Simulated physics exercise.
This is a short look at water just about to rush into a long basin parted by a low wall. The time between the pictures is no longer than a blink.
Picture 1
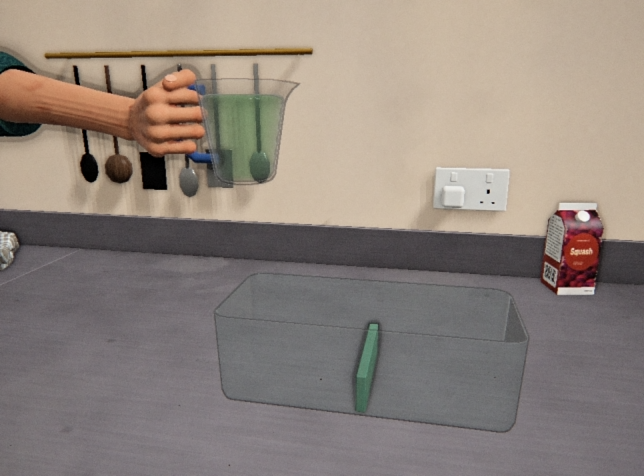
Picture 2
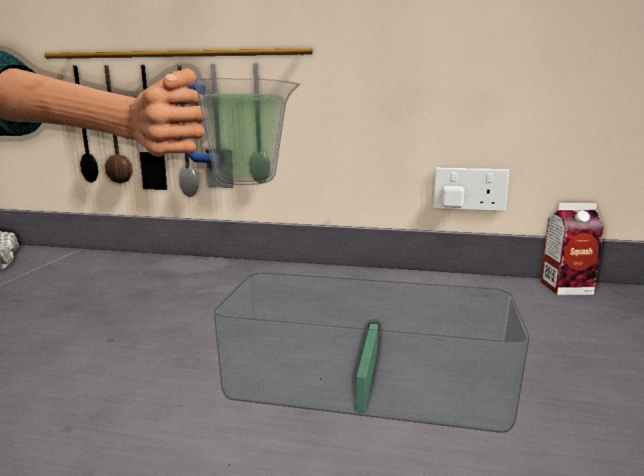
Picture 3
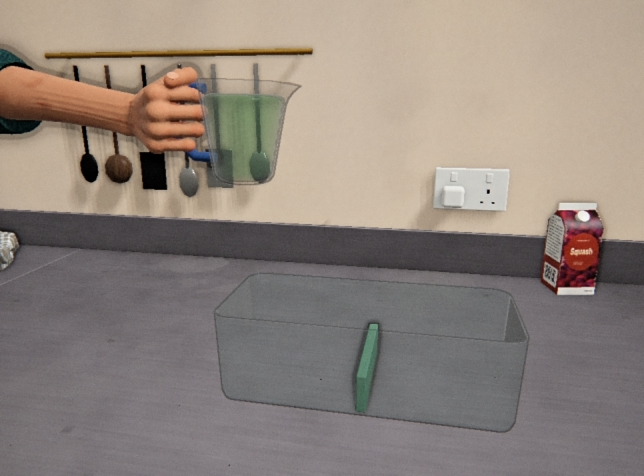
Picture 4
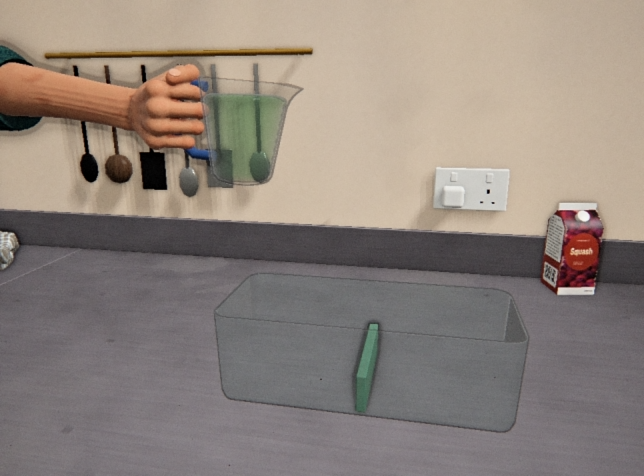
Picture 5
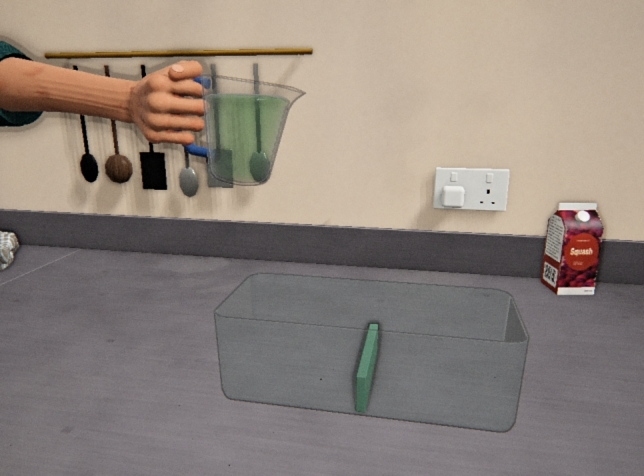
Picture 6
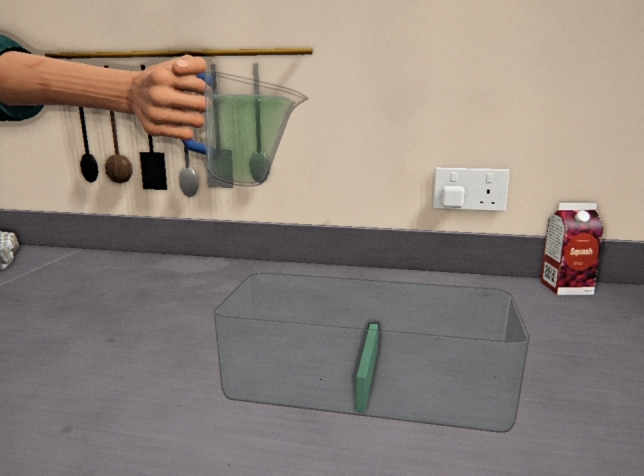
A hand holding a clear jug of green liquid, tilting it slightly to the right above a divided transparent basin.
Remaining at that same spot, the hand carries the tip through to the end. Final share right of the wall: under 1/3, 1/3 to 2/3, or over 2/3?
I'd put the amount right of the wall between the two marks of a third and two thirds.
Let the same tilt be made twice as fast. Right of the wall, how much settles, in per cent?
Roughly 25 per cent ends up there.
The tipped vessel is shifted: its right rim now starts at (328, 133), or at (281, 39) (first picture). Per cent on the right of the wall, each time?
You'd get 75 percent from the first and 25 percent from the second.
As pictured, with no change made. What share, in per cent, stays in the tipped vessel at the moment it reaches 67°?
Near 75 percent is still in there.
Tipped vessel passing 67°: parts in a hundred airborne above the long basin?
Something close to 25 percent of it.
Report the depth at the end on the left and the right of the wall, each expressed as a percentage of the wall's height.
The left comes to 20 % and the right to 20 %.
A moment on, the tilt is 67° and 73 per cent is still to pour, 1 is left of the wall and 3 right of it.
Next, the tilt is 100° and 18 per cent is still to pour, 20 is left of the wall and 36 right of it.
Then the tilt is 105° and 0 per cent is still to pour, 55 is left of the wall and 41 right of it.
Later the tilt is 105° and 0 per cent is still to pour, 56 is left of the wall and 42 right of it.
In the end 56 per cent lies left of the wall, 42 right of it and 3 outside.
